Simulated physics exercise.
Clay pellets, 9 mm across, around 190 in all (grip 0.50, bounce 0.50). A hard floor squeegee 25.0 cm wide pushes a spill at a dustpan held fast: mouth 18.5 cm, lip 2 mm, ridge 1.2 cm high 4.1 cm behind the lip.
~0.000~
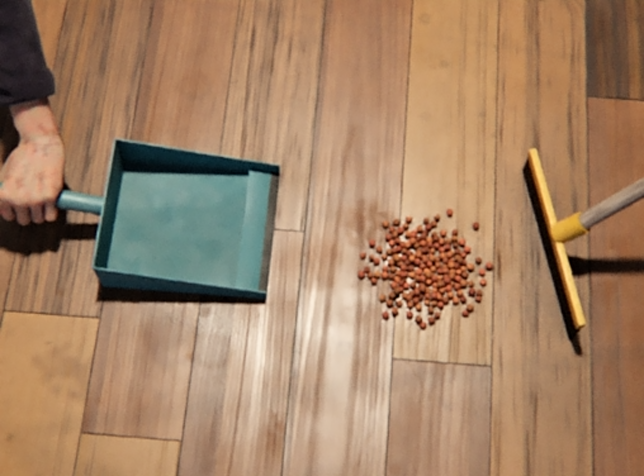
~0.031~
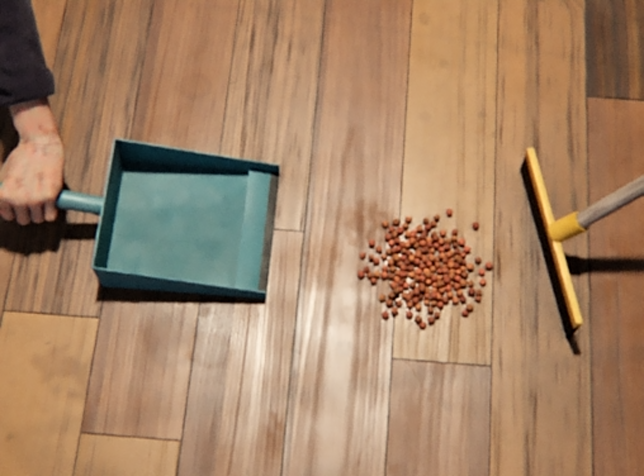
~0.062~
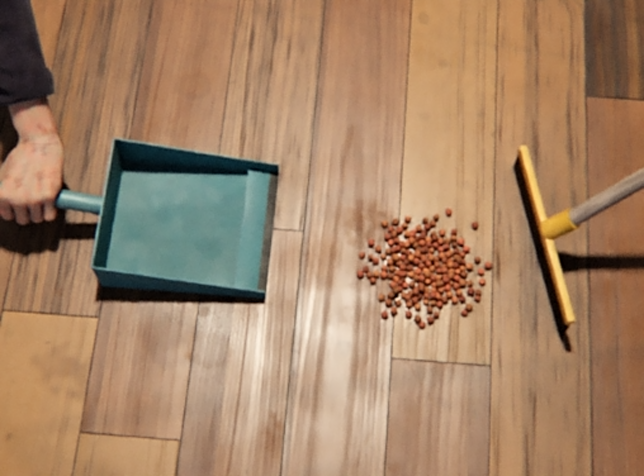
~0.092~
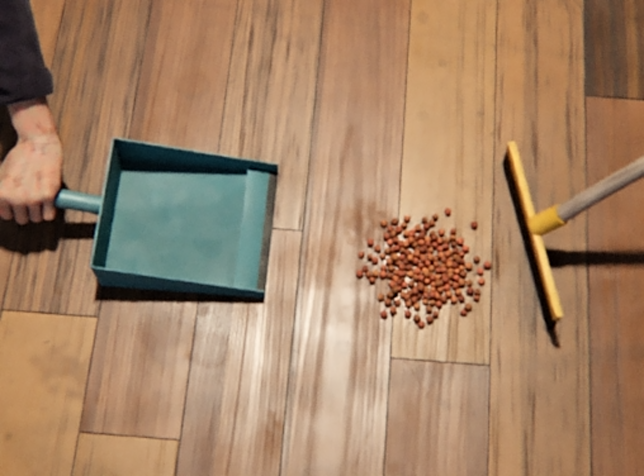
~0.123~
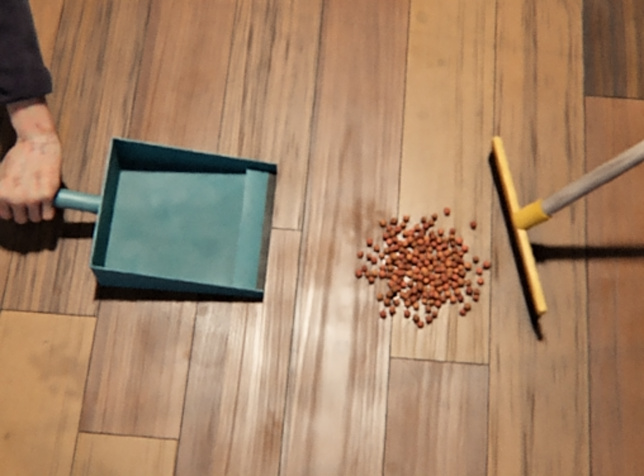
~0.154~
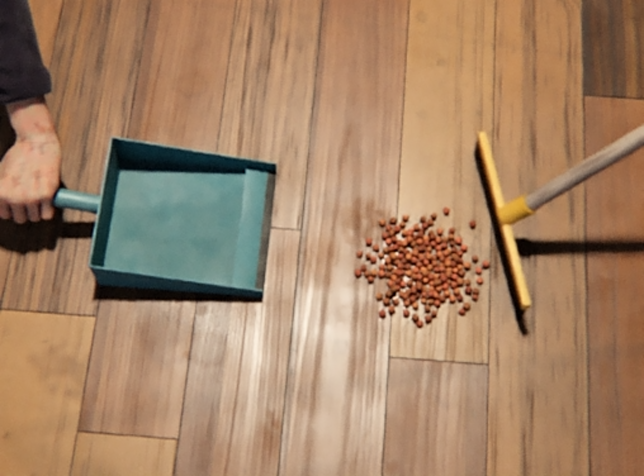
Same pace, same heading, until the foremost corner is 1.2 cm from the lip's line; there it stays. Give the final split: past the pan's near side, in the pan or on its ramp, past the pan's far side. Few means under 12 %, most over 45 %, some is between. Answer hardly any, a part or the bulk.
Past the pan's near side: A part; in the pan or on its ramp: Hardly any; past the pan's far side: Hardly any.
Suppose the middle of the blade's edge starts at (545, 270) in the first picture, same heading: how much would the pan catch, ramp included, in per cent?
Some 0 per cent.
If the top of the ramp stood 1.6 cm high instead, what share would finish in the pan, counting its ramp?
In that case some 0 per cent.
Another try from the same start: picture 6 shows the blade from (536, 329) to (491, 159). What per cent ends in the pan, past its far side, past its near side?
Pan 20, far 0, near 45.
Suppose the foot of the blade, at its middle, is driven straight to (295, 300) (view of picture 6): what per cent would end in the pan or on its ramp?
Some 20 per cent.
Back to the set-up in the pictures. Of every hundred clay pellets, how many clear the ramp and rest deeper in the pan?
About 0 per cent.
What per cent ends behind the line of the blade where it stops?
About 40 per cent.
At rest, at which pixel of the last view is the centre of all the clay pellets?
Around (302, 266).
Then, at 0.37 s, middle of the blade 17 cm from the lip; 0 % over the lip, far side 0 %, near side 15 %.
After 0.51 s, middle of the blade 9 cm from the lip; 0 % over the lip, far side 0 %, near side 20 %.
Then, at 0.78 s, middle of the blade 4 cm from the lip; 0 % over the lip, far side 5 %, near side 20 %.
By 1.1 s all is still; near side 20 %, pan 0 %, far side 5 %, in front of the lip or behind the blade 75 %.
